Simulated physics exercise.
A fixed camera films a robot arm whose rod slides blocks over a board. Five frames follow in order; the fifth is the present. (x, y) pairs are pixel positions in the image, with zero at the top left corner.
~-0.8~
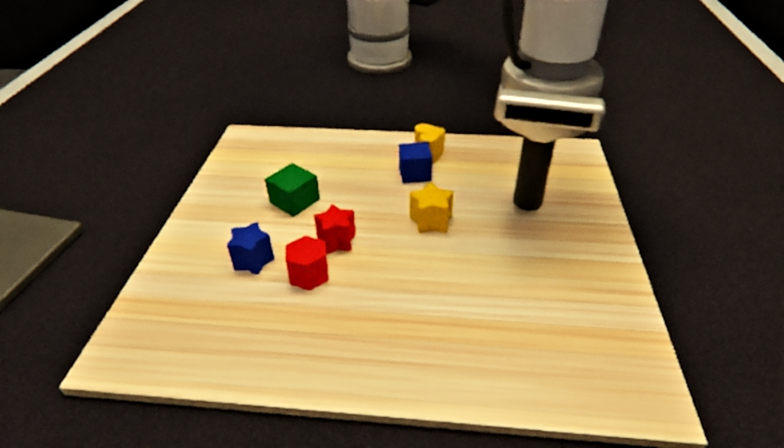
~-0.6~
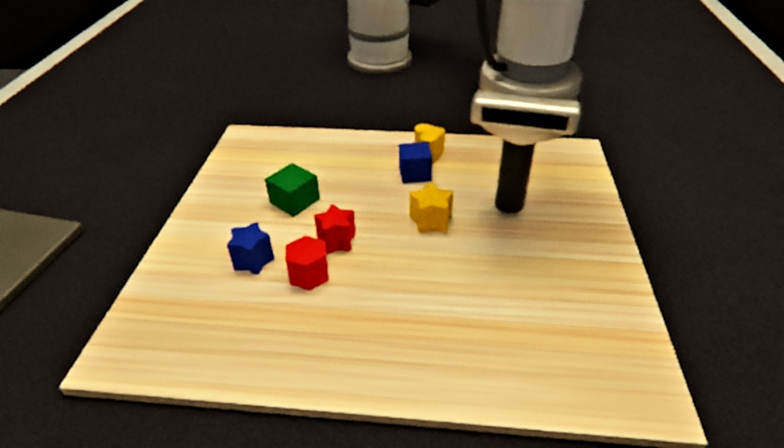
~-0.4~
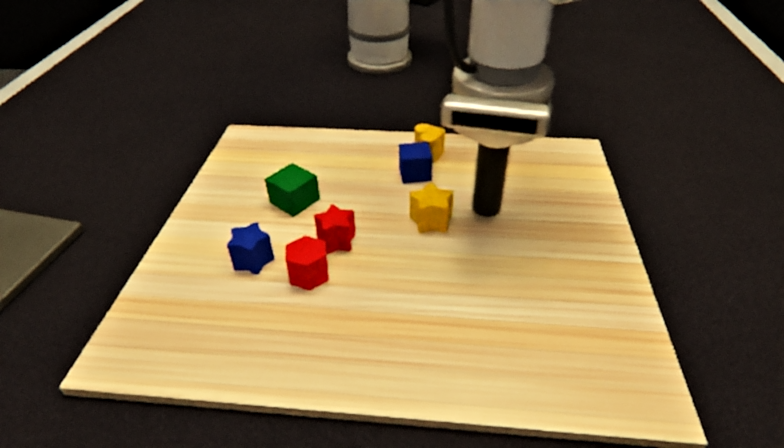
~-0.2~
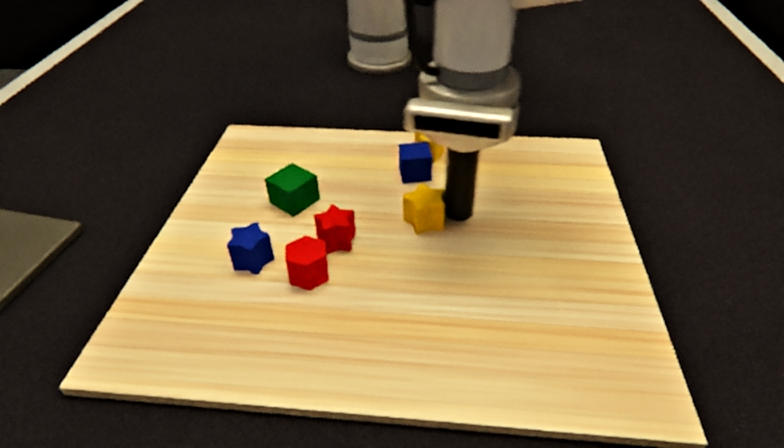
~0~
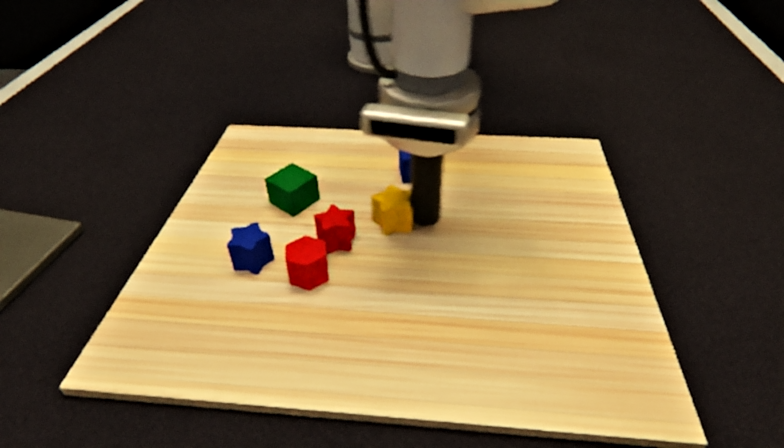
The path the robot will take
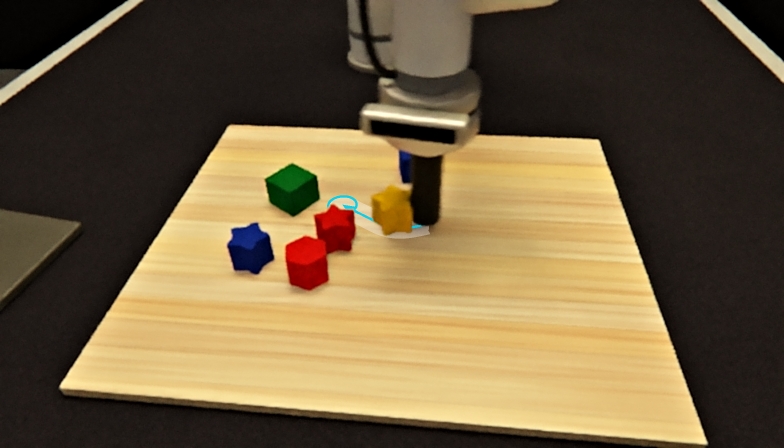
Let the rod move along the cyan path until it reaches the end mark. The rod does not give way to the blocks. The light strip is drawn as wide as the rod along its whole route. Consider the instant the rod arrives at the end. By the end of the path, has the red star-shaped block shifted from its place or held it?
Displaced.
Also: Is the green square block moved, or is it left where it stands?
It shifts position.
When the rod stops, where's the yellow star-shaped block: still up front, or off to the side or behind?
The yellow star-shaped block stays in front.
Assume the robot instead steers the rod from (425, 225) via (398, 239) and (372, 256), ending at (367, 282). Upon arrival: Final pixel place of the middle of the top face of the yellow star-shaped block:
Close to (373, 200).
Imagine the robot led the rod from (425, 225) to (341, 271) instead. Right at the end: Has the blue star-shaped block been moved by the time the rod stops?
That would be a no.
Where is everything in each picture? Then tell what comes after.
In the first picture, tip of the rod (527, 202), middles of tops, green square block (291, 176), red star-shaped block (334, 216), yellow star-shaped block (432, 196), blue square block (415, 150).
In the second picture, rod (509, 205), nothing pushed.
In the third picture, rod (486, 208), nothing pushed.
In the fourth picture, rod (458, 212), yellow star-shaped block (426, 196).
In the fifth picture, rod (425, 217), green square block (291, 176), red star-shaped block (334, 216), yellow star-shaped block (394, 197), blue square block hidden.
The line goes from (425, 225) via (393, 228) and (366, 217), ending at (342, 205).
On the path given first. One third of the way, rod (392, 220); red star-shaped block (328, 218); yellow star-shaped block (361, 197).
Two thirds of the way, rod (366, 209); red star-shaped block (323, 218), turned 20° anticlockwise; yellow star-shaped block (335, 189).
At the end, rod (342, 197); green square block (276, 174); red star-shaped block (323, 218), turned 20° anticlockwise; yellow star-shaped block (310, 182); blue square block unmoved.
